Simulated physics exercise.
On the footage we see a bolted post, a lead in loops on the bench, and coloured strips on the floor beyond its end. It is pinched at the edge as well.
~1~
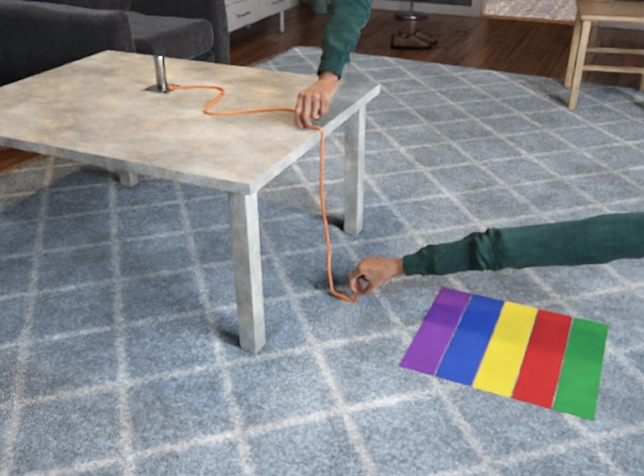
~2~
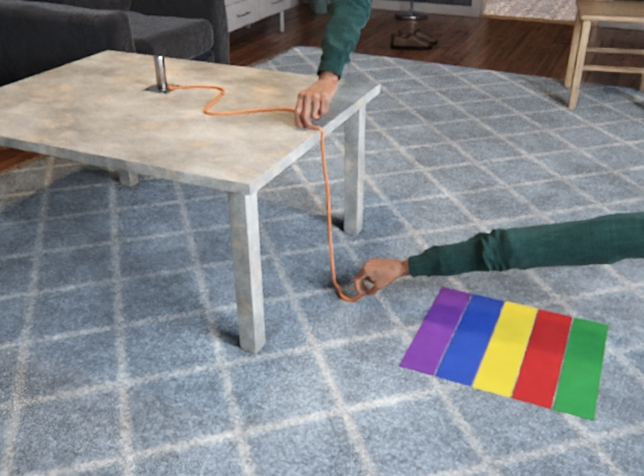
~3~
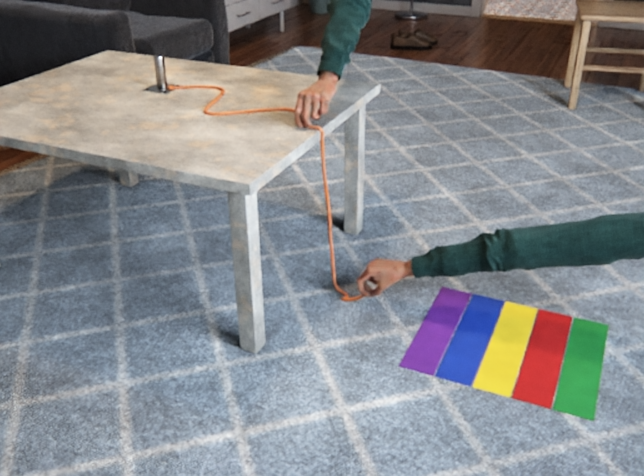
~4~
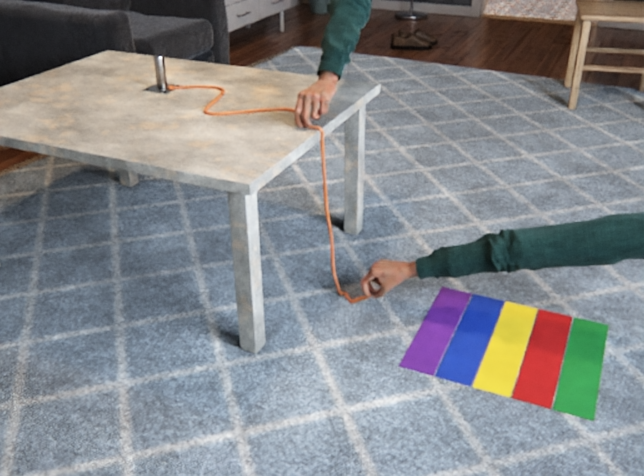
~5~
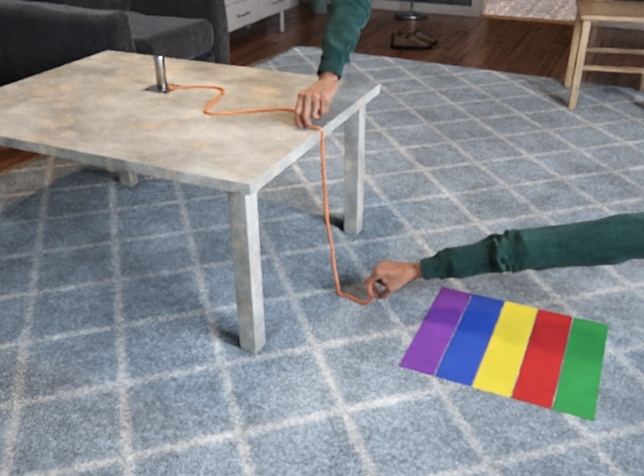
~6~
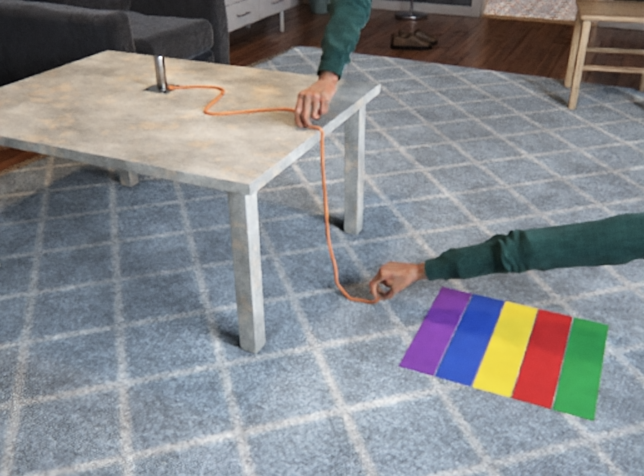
Living room with one hand pinching an orange cord at a table edge, another drawing its end slightly right near coloured strips.
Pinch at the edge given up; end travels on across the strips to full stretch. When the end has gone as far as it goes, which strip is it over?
It is over the green strip.
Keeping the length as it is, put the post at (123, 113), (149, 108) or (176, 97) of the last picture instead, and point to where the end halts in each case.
Somewhere near (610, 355), (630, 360) and (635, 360), in that order.
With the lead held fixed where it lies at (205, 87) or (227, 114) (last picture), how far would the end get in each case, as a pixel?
Roughly (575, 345), then roughly (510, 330).
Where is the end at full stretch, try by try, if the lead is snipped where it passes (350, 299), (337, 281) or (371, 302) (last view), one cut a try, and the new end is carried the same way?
One spot per try: (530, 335), (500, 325), and (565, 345).
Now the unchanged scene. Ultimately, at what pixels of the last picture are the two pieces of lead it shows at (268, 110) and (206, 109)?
You'll find the first mark at (324, 123) and the second mark at (262, 109).
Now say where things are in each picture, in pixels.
The first frame shows end (358, 292); purple (424, 355); blue (460, 364); yellow (498, 374); red (536, 385); green (577, 396).
The second frame shows end (363, 293); lead through (205, 87) (209, 106) (267, 110) (310, 127) (328, 198) (333, 272).
The third frame shows end (367, 294).
The fourth frame shows end (371, 295); lead through (205, 87) (209, 106) (267, 110) (310, 127) (326, 197) (334, 272).
The fifth frame shows end (375, 296).
The sixth frame shows end (379, 297); lead through (205, 87) (209, 106) (267, 110) (310, 127) (325, 198) (336, 272).
Soon after, end near (516, 330); over yellow.
After that, end near (562, 342); over red.
At the stop, end near (589, 348); over green. The green one.
